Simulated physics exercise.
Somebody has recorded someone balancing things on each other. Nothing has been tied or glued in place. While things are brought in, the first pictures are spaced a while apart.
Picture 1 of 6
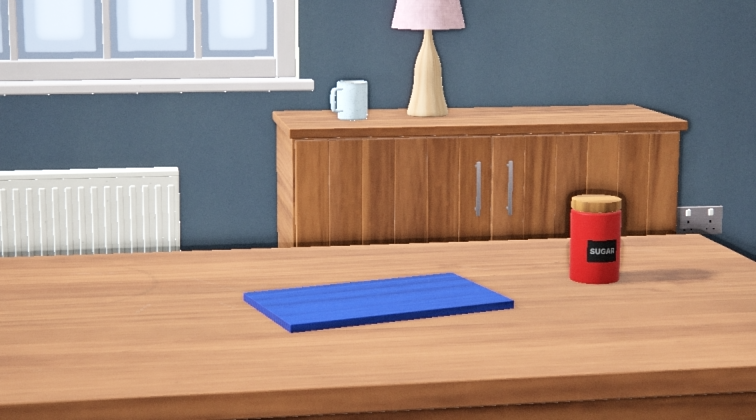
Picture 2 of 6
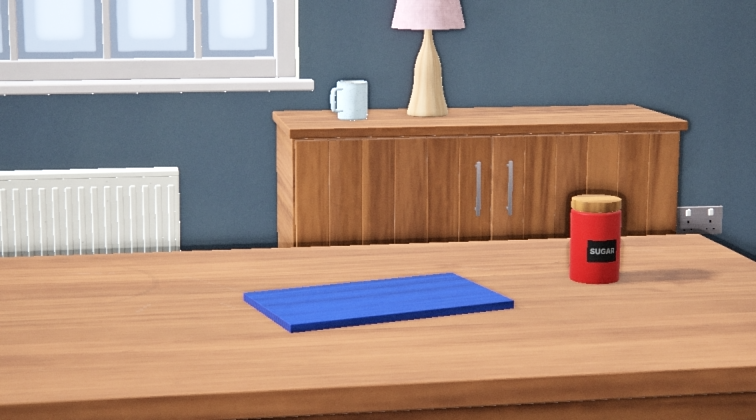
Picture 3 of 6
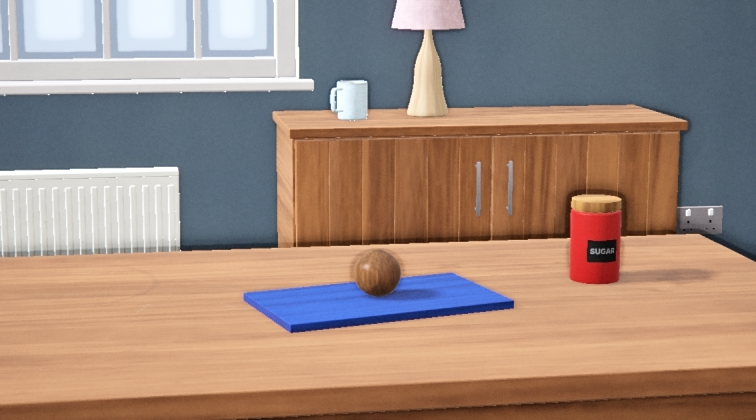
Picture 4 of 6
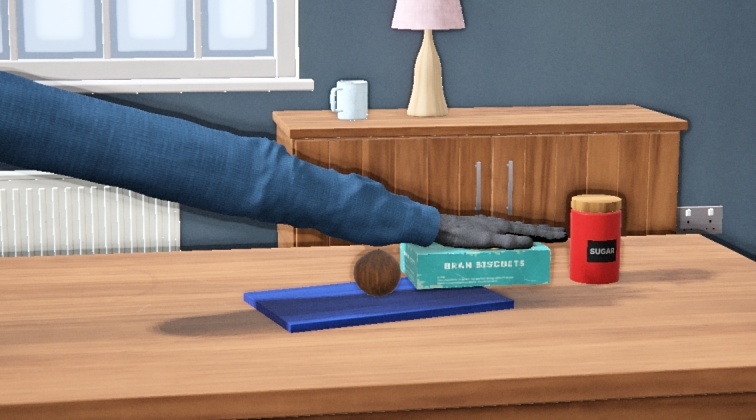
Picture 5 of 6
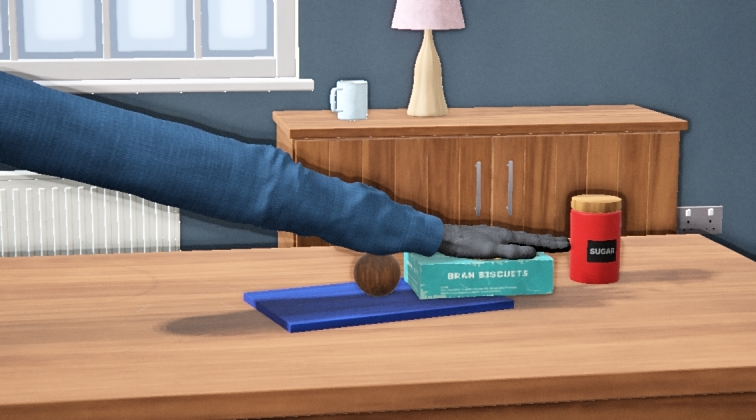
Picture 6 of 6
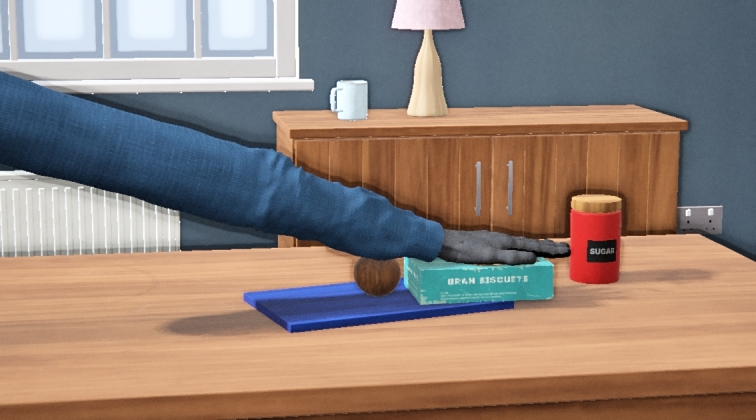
On a wooden table in a room with blue walls, a blue board lies beside a red sugar jar, and a round brown object appears on the board. A blue-sleeved arm then reaches in from the left, its grey hand lowering a turquoise biscuit packet slightly onto the board's right side.
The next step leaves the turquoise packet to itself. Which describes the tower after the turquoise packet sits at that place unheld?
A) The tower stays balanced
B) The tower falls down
The tower stays balanced.
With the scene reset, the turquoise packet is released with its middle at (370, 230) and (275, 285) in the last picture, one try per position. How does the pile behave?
It caves in the first time and survives the second time.
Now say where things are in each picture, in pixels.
In the first picture, the last thing is not in view yet.
In the second picture, the last thing is not in view yet; blue board (377, 300).
In the third picture, the last thing is not in view yet; red jar (595, 239).
In the fourth picture, coming down; turquoise packet (474, 260); brown onion (377, 273).
In the fifth picture, coming down; turquoise packet (477, 270); blue board (377, 300).
In the sixth picture, in place under the hand; turquoise packet (477, 275); red jar (595, 239).
Then, 0.50 s later than the last frame, all is still.
Then, 1.10 s later than the last frame, turquoise packet resting near (477, 275).
When it is over, all 4 as before. End places, in pixels of the last picture, turquoise packet near (477, 275). The pile holds.
